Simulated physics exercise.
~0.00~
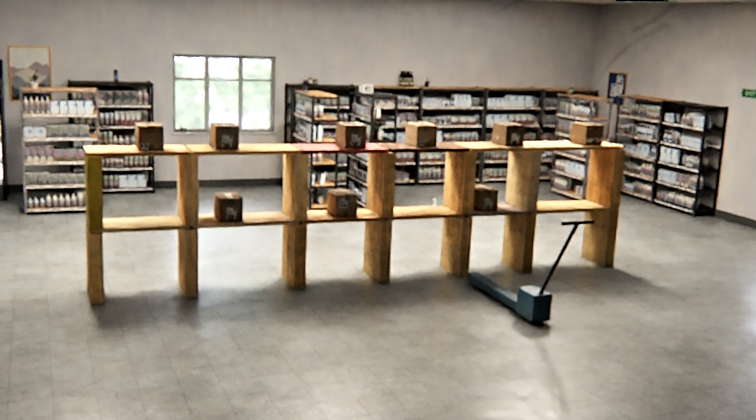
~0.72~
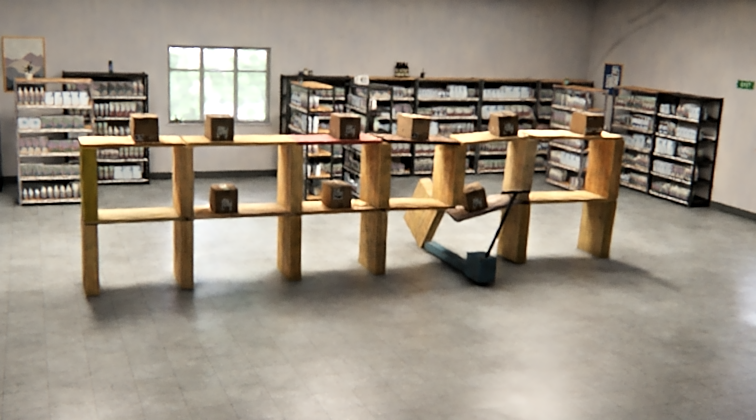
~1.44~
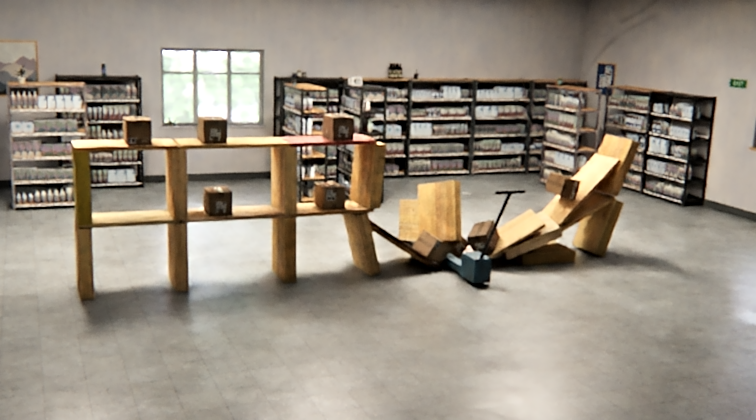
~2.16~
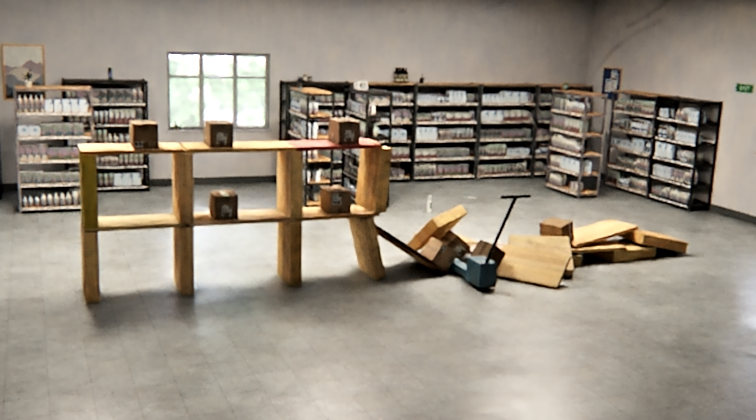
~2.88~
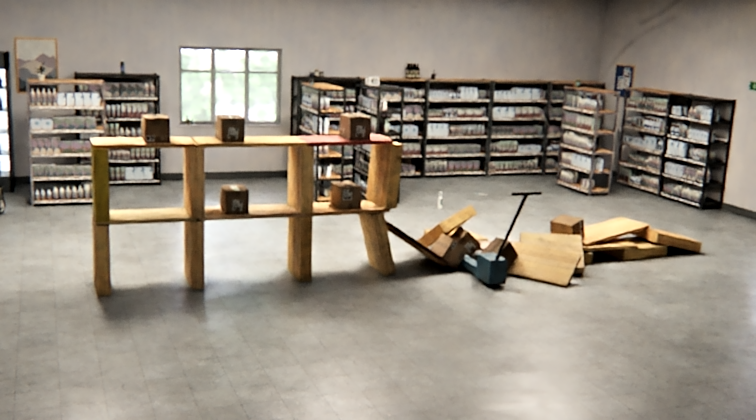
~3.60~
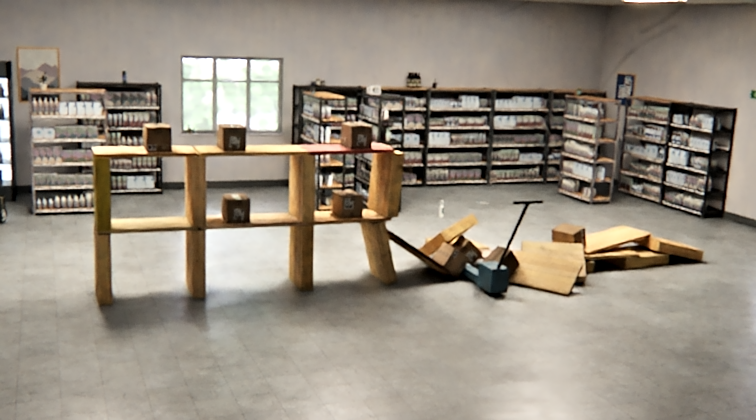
A narrow floor jack slid into the base of an upright slab in a long two-tier wooden shelf, knocking it askew, and the right side collapsed into a heap of boards and boxes while the left side stayed standing with its boxes in place.
